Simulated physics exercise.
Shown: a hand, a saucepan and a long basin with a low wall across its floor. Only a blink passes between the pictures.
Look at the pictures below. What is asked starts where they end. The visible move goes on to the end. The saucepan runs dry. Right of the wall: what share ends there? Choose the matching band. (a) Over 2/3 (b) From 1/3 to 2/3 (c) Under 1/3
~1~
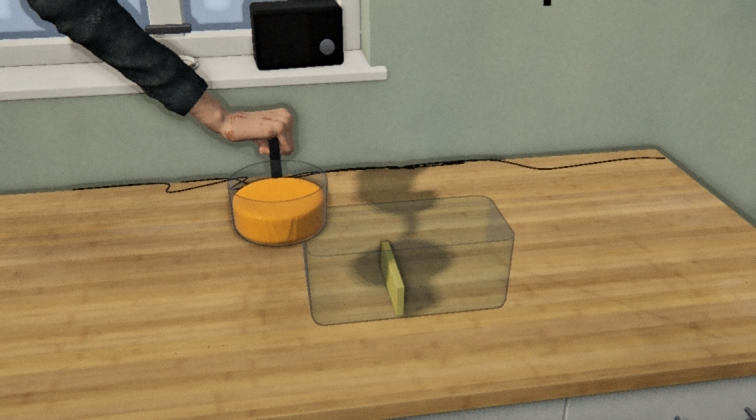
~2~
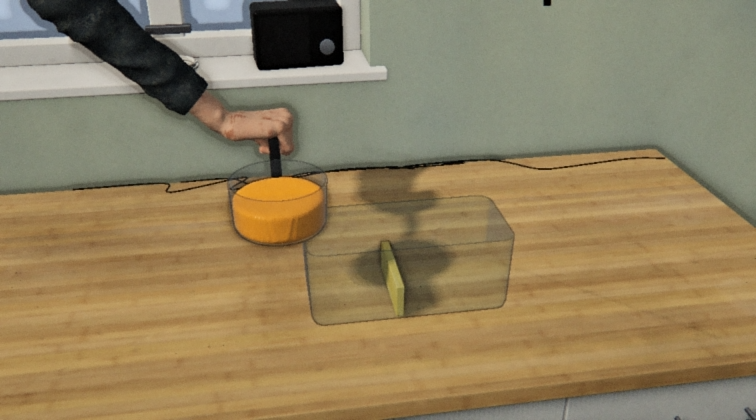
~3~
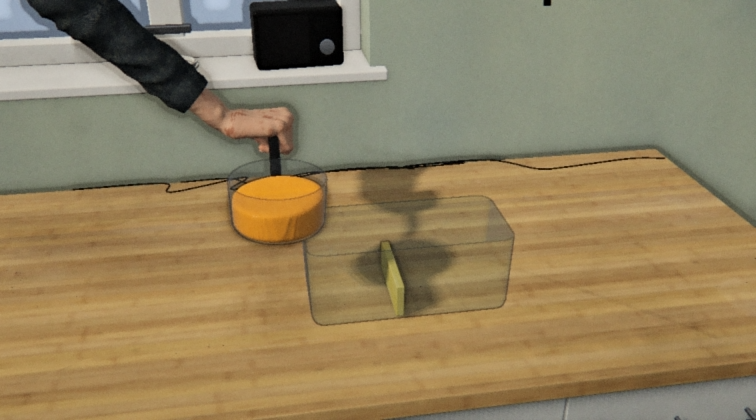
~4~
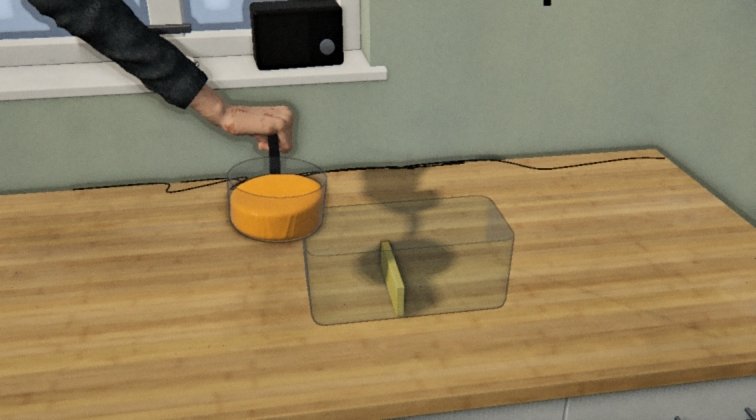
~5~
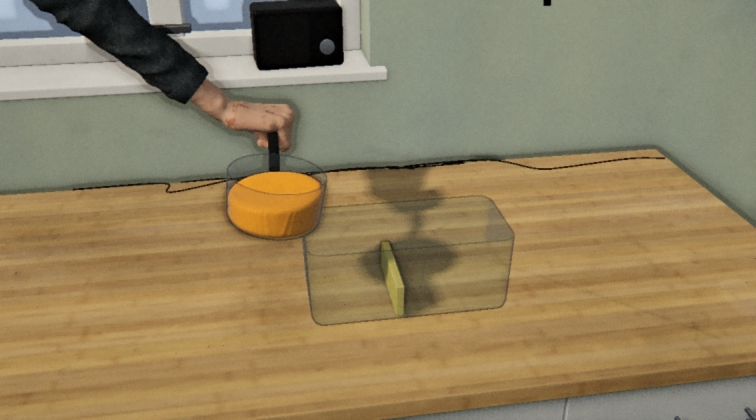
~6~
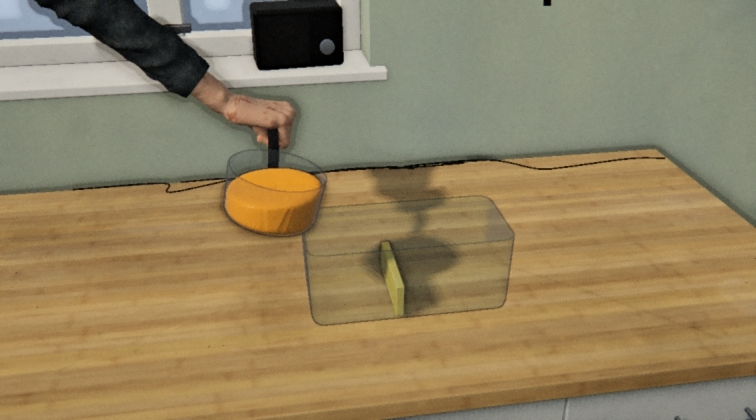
(b) From 1/3 to 2/3.
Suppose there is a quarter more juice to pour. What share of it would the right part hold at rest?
Estimate: Around 55 per cent.
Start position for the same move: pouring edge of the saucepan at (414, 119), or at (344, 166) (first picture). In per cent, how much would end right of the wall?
Roughly 80 percent on the first try and 90 percent on the second.
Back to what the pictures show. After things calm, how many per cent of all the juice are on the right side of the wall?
Some 45 per cent.
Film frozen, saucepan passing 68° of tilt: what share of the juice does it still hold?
65 per cent or so.
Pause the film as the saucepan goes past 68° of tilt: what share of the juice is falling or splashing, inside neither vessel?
Estimated: 30 per cent or thereabouts.
A moment on, the saucepan is tipped part way and 63 per cent is still to pour, 9 is left of the wall and 0 right of it.
Next, the saucepan is tipped right over and 9 per cent is still to pour, 38 is left of the wall and 41 right of it.
Then the saucepan is tipped right over and 0 per cent is still to pour, 56 is left of the wall and 43 right of it.
Later the saucepan is tipped right over and 0 per cent is still to pour, 56 is left of the wall and 43 right of it.
Finally, 56 per cent lies left of the wall, 44 right of it and 1 outside.
